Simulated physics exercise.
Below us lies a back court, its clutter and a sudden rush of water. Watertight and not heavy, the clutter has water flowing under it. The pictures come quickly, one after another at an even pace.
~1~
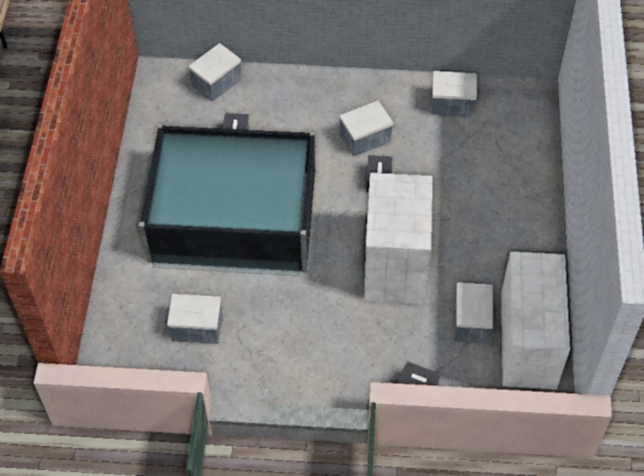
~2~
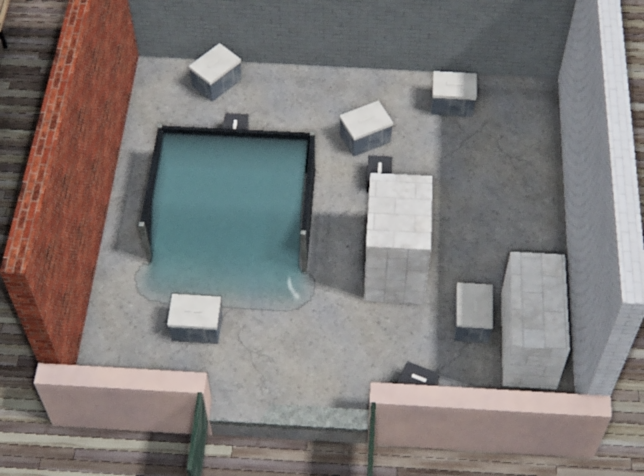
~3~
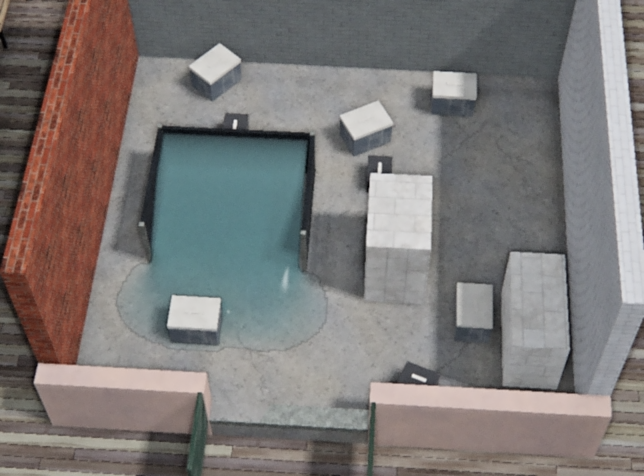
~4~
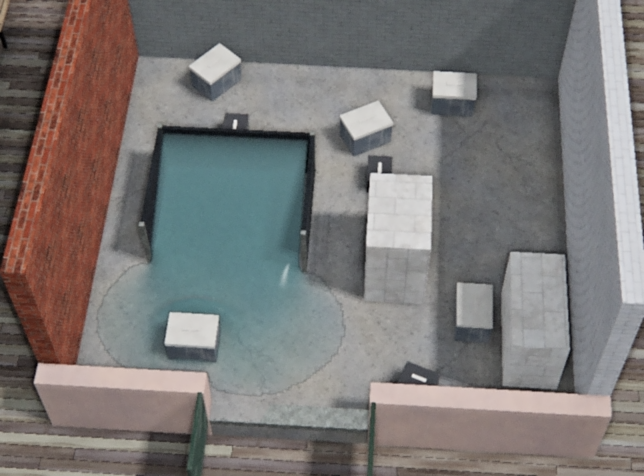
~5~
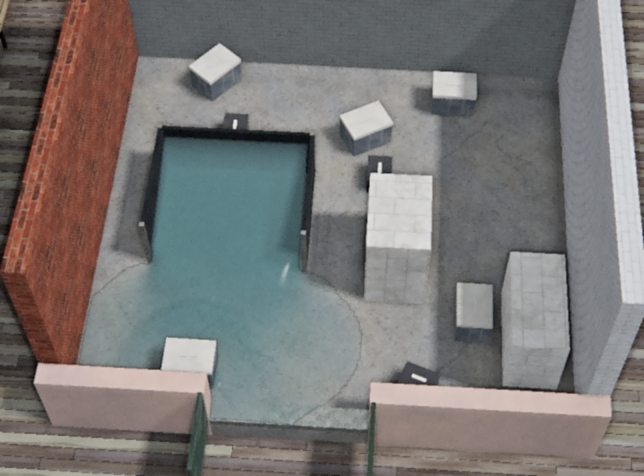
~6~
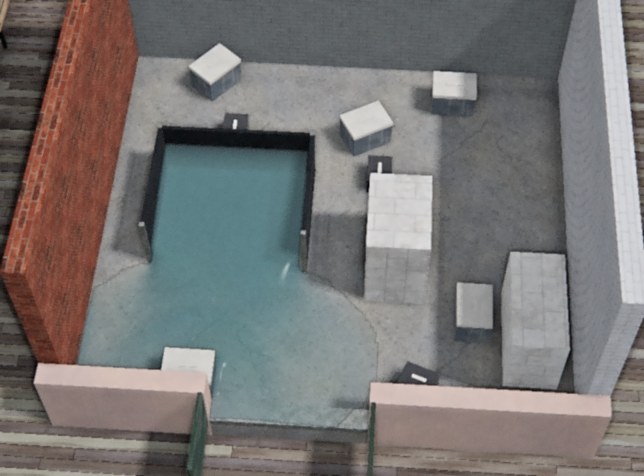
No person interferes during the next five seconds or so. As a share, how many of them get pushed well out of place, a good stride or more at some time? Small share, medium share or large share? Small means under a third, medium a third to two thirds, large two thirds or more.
A small share.
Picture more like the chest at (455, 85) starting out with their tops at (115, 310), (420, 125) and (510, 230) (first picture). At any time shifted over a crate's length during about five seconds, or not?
Going by the order given: Travels that far, stays in place, stays in place.
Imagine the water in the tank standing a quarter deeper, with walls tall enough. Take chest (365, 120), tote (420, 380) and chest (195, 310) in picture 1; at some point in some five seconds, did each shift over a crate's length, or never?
Taking them as listed - a shorter distance for the first, the full distance for the second, the full distance for the third.
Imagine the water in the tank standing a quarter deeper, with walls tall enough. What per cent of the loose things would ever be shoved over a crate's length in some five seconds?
About 20 per cent.
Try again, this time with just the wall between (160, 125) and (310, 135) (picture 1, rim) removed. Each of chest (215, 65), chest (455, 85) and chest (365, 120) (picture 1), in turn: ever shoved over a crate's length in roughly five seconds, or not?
First beyond that mark, then beyond that mark, then beyond that mark.
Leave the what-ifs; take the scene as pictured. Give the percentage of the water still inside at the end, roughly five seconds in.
56 %.
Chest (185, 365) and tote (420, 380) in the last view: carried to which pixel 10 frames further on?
Close to (251, 387) and (483, 356).
A moment on, 1 of 8 are well off their spots; 0 afloat.
Next, 2 of 8 are well off their spots; 0 afloat.
Later, 2 of 8 are well off their spots; 1 afloat.
In the end, 2 of 8 are well off their spots, and 2 have been at some point; 1 afloat.
